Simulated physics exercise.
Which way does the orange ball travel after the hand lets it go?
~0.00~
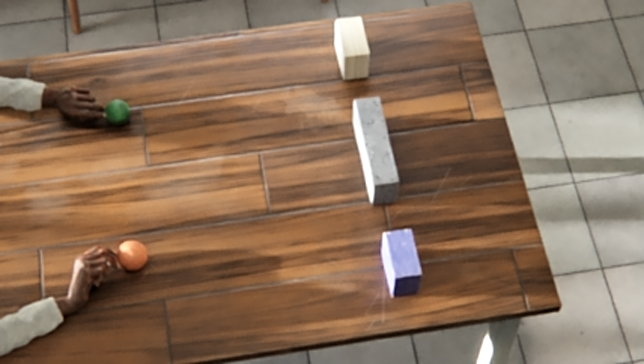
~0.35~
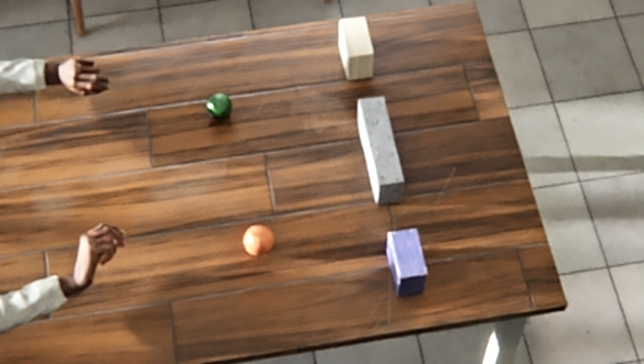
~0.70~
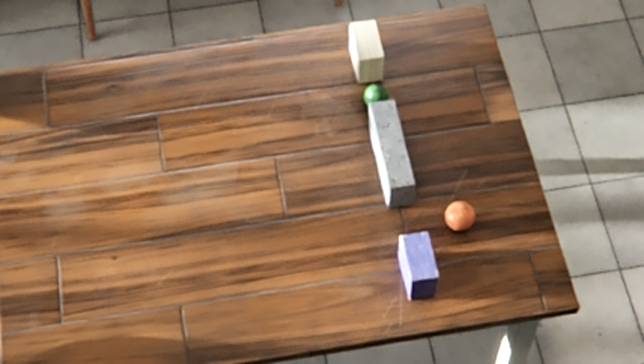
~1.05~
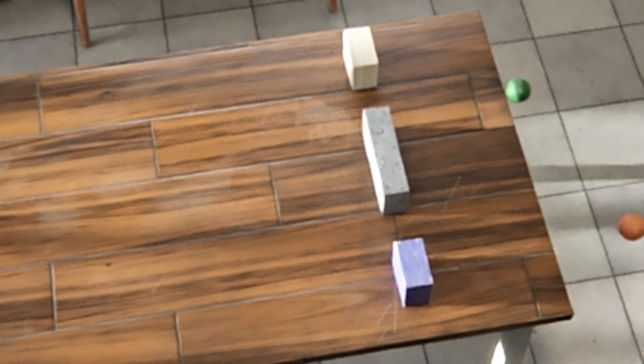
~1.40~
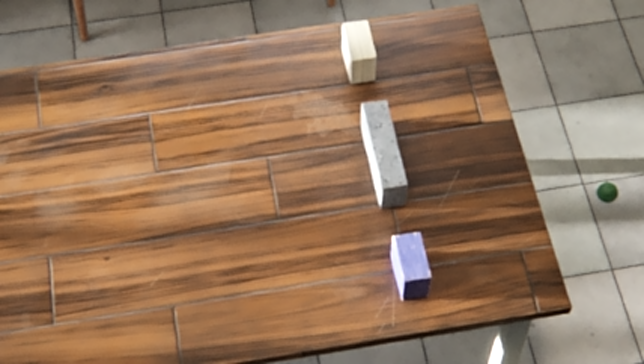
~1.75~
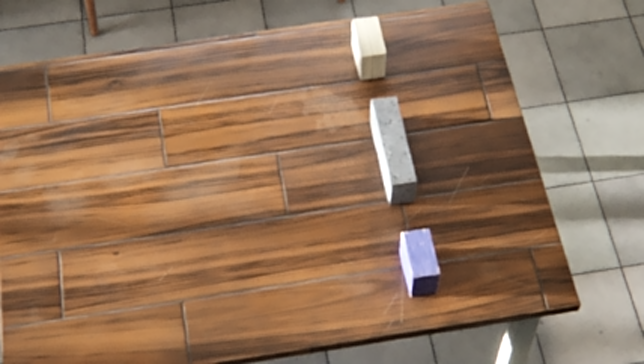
It rolls to the right across the table, passing between the grey and blue blocks.
